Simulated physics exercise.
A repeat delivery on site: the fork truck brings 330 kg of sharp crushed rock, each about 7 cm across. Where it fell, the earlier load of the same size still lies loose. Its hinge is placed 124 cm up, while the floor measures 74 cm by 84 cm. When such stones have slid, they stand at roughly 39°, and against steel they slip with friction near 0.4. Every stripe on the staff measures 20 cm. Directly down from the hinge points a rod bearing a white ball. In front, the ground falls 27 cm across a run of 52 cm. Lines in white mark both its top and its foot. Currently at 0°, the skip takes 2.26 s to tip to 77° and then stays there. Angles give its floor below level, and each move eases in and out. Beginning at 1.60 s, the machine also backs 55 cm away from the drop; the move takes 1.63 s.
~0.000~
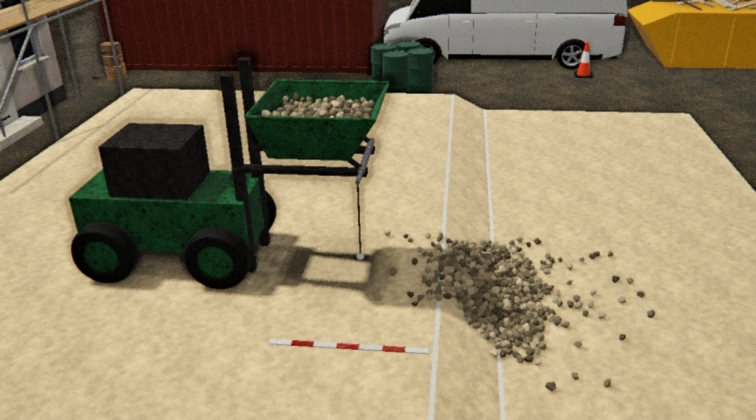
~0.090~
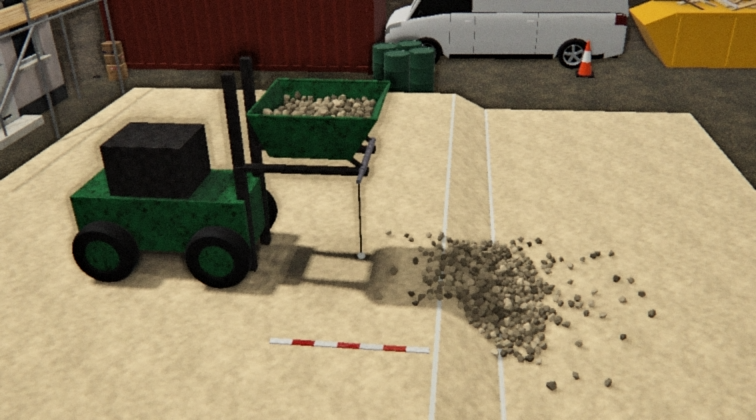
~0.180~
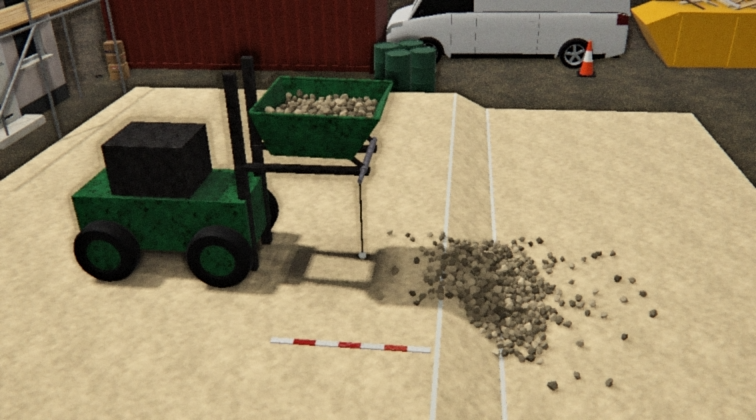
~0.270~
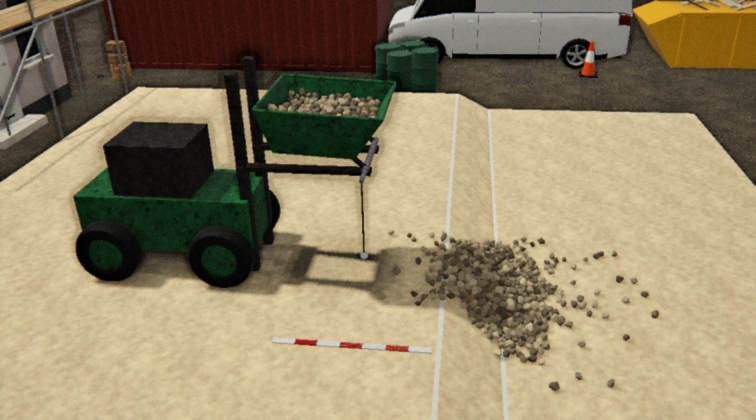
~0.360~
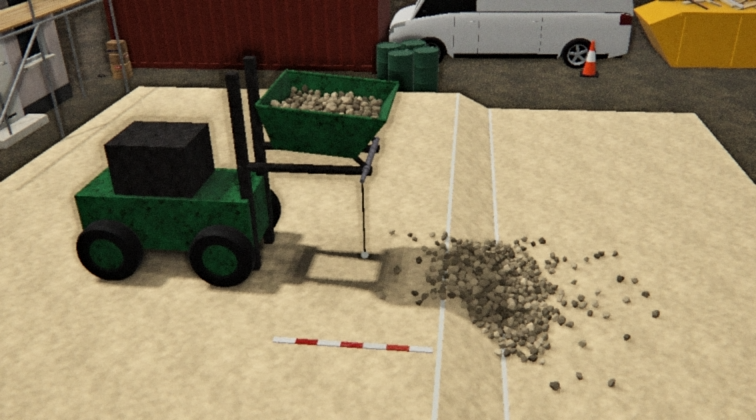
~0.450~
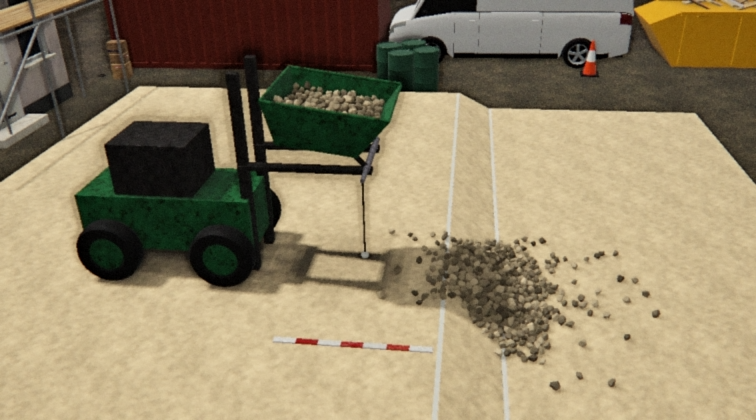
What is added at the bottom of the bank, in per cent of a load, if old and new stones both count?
I would say 11 in every hundred.
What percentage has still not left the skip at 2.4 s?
Reading: Near 65 % of the load.
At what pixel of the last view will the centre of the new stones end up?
In the last view, about pixel (426, 264).
After 1.7 s the floor is at 65°; in per cent of one load, 100 in the skip, 52 on the top or the slope, 48 at the foot of the bank; the foremost stones are at (628, 287).
After 2.4 s the floor is at 77°; in per cent of one load, 64 in the skip, 88 on the top or the slope, 48 at the foot of the bank; the foremost stones are at (628, 287).
After 3.7 s the floor is at 77°; in per cent of one load, 23 in the skip, 119 on the top or the slope, 59 at the foot of the bank; the foremost stones are at (628, 287).
After 6.3 s the floor is at 77°; in per cent of one load, 9 in the skip, 133 on the top or the slope, 59 at the foot of the bank; the foremost stones are at (628, 287). Net gain at the foot of the bank, 11.
